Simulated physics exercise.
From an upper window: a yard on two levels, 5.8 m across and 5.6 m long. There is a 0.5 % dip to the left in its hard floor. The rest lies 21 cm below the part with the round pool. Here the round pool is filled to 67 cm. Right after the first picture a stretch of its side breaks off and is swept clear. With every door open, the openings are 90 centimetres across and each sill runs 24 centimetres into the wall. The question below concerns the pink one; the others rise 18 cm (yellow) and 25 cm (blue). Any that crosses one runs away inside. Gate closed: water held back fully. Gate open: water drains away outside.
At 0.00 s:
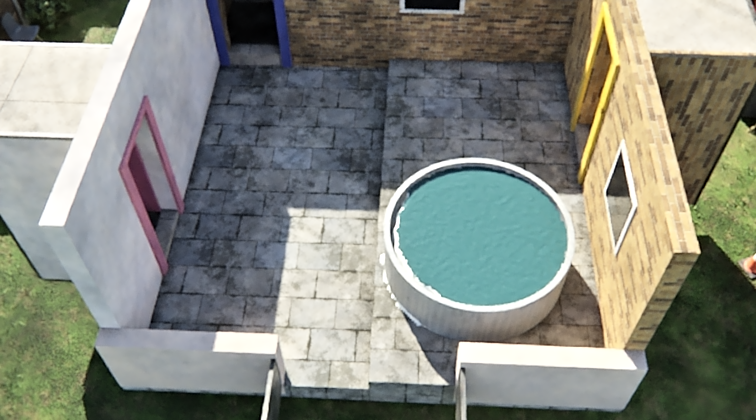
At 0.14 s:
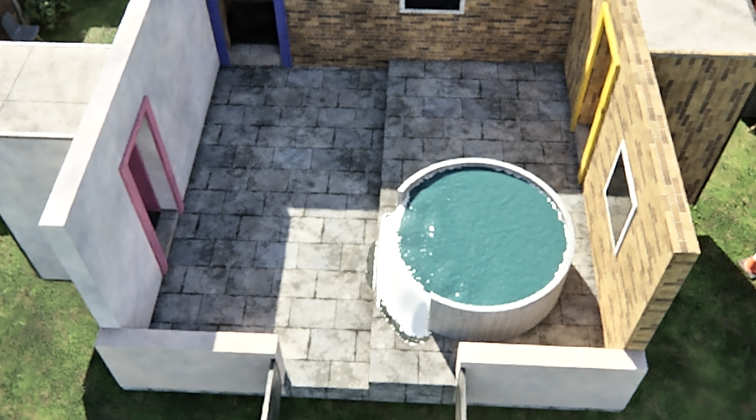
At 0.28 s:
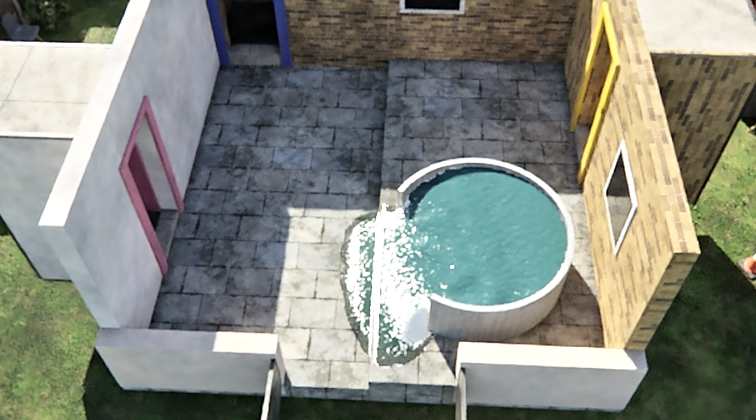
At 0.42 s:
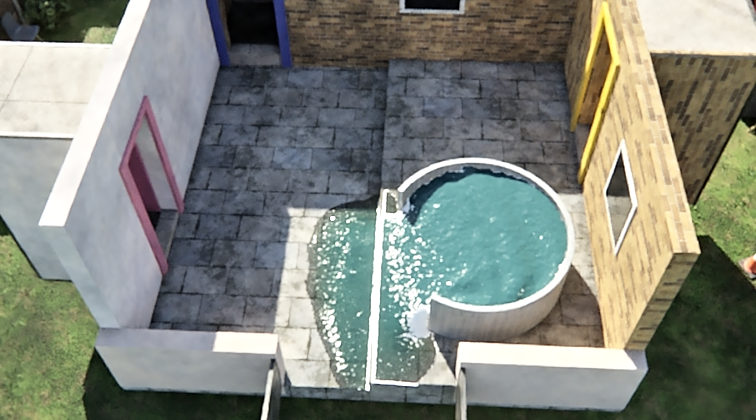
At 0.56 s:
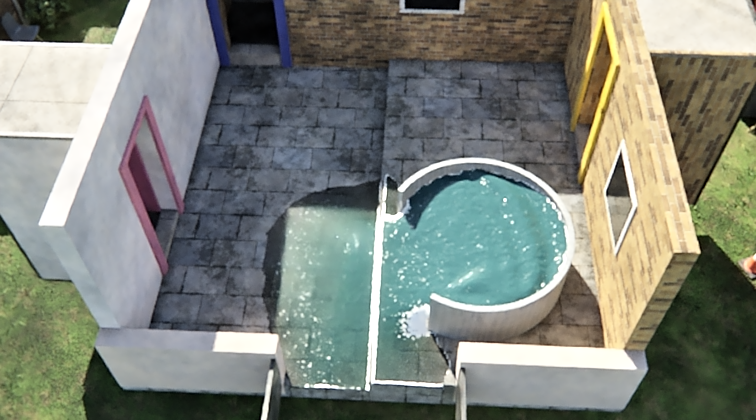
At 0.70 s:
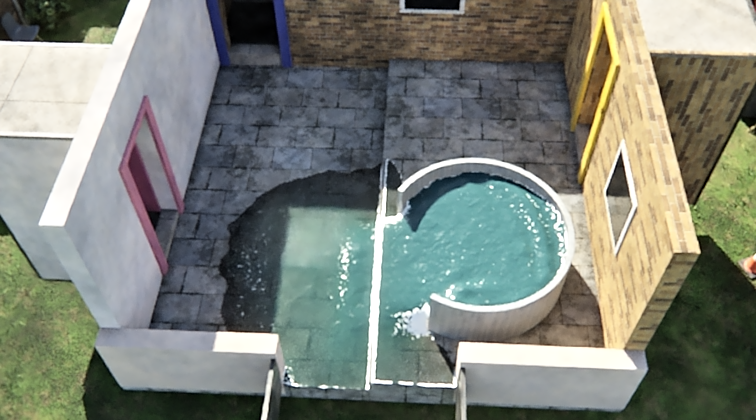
To begin with, a round pool stands full of still water in a paved, walled yard. Part of its left side gives way and white, foaming water pours out. The water spreads leftward across the paving in a widening sheet, while the level in the pool drops.
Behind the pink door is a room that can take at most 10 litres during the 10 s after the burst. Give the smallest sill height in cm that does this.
Roughly 30 cm is needed.
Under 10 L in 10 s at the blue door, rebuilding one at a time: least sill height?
Roughly 22 cm at the blue door.
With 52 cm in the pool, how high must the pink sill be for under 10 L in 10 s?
Roughly 23 centimetres would do it.
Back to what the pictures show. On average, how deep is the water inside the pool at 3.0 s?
About 18 cm.
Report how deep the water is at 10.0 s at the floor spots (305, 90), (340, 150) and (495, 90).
Taking the spots in order: About 10, 10 and 0 centimetres.
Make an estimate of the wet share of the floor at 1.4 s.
I'd estimate about 40 percent.
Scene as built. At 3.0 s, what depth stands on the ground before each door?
Depths, in cm - pink: 24, yellow: 0, blue: 11.
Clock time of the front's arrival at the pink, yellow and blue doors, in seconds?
Log: Pink = 1.0 s, yellow = not within the 10 s, blue = 2.8 s.
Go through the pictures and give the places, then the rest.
Still water, 67 cm deep, in the round pool at (478, 233); the pink door at (156, 195) is dry, in the first frame.
Water pours out at (391, 267) and has run 0.3 m, to (405, 334); about 10 cm deep outside, 67 cm at the back, in the second frame.
Water pours out at (391, 269) and has run 0.8 m, to a hidden place; about 12 cm deep outside, 67 cm at the back, in the third frame.
The front is at a hidden place, 1.2 m from the gap at (391, 271); 2.9 m2 of floor is wet, 67 cm left at the back, in the fourth frame.
The front is at (277, 231), 1.7 m from the gap at (391, 272); 5.0 m2 of floor is wet, 62 cm left at the back, in the fifth frame.
The gap is at (391, 272), the front 2.2 m out at (241, 223); the back of the round pool holds 57 cm; 0.9 m in a straight line remain to the pink door at (156, 195), in the sixth frame.
After 1.4 s water covers 40 % of the floor, deepest (42 cm) near (141, 361); 17 cm at the pink door, 15 litres in over its 11 cm sill.
After 3.0 s water covers 40 % of the floor, deepest (31 cm) near (141, 361); 24 cm at the pink door, 181 litres in over its 11 cm sill.
After 10.0 s water covers 60 % of the floor, deepest (15 cm) near (183, 363); 10 cm at the pink door, 235 litres in over its 11 cm sill.
At the pink door as built, the water arrived by 1.0 s and peaked near 34 cm at 2.2 s.
Run again over the same 10 s with other heights there, 18 litres in over 28 cm, 5 litres over 32.5 cm. The limit of 10 litres is kept from about 30 cm up.
